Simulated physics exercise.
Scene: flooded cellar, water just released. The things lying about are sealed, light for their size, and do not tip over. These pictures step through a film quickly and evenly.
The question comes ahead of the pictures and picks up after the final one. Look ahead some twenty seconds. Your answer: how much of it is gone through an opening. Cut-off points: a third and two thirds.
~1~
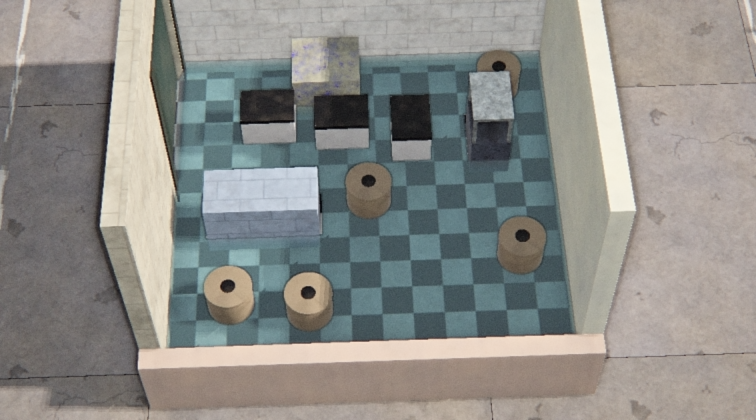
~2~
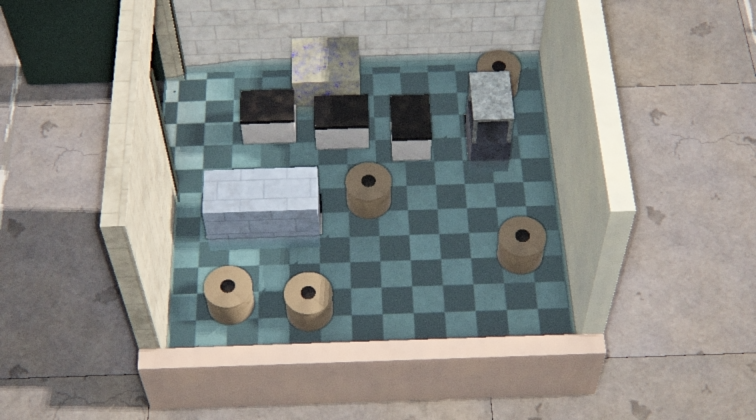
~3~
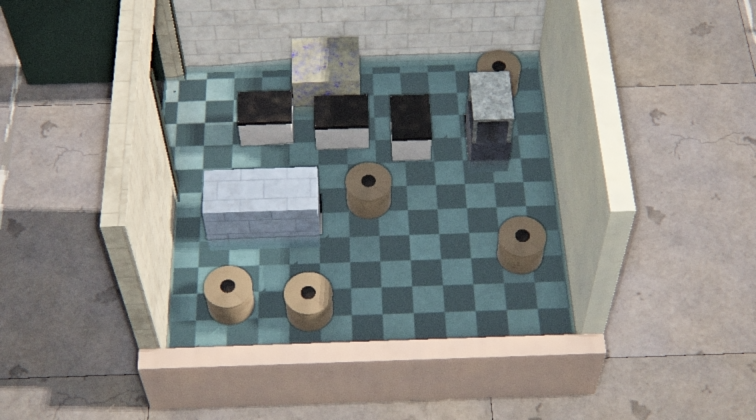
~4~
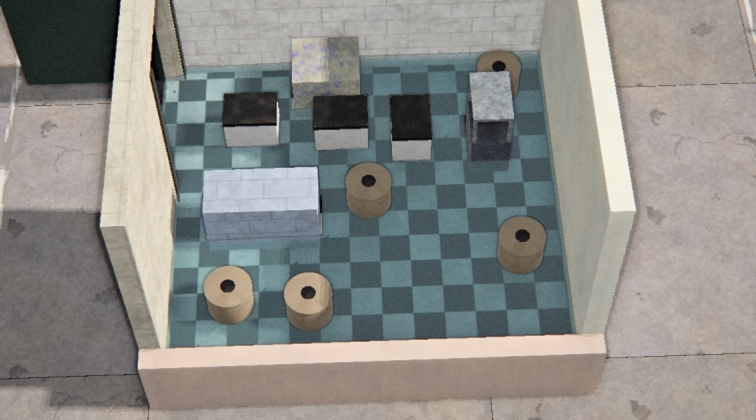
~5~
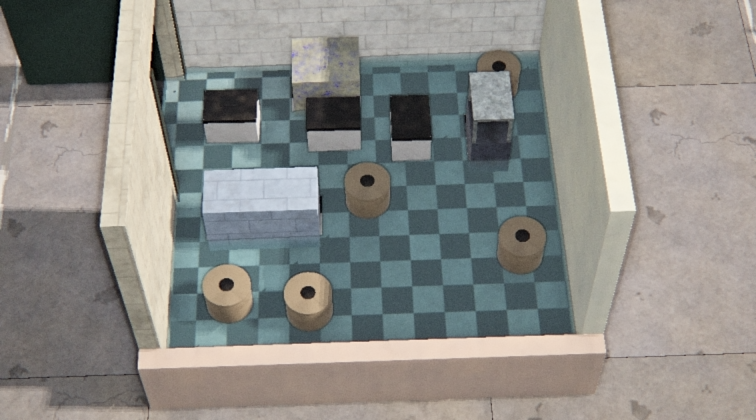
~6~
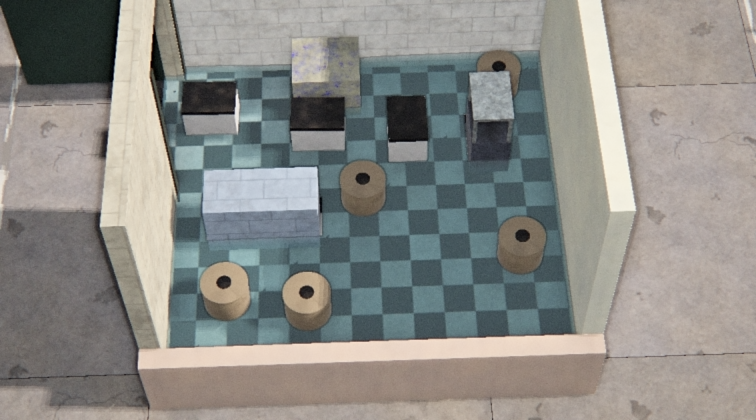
A third to two thirds.
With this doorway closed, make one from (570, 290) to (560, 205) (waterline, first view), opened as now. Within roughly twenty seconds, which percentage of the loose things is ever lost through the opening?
About 80 percent.
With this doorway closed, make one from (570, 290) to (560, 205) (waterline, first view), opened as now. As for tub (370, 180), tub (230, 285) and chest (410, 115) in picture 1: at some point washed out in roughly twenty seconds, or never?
Lab log - 1: Escaped; 2: Retained; 3: Escaped.
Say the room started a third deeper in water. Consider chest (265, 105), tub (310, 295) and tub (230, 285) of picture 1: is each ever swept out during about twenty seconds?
Escapes; retained; retained.
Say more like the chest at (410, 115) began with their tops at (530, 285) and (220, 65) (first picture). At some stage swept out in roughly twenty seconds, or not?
Remains, escapes.
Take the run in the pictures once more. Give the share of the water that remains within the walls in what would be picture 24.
Estimate: About 58 %.
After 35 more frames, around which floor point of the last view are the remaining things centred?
Their centre sits close to (306, 220) on the floor of the last picture.
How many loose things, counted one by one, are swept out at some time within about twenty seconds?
The figure is 5.
A moment on, 1 of 8 are out; 7 afloat.
Next, 4 of 8 are out; 4 afloat.
Later, 4 of 8 are out; 4 afloat.
In the end, 5 of 8 are out; 3 afloat.
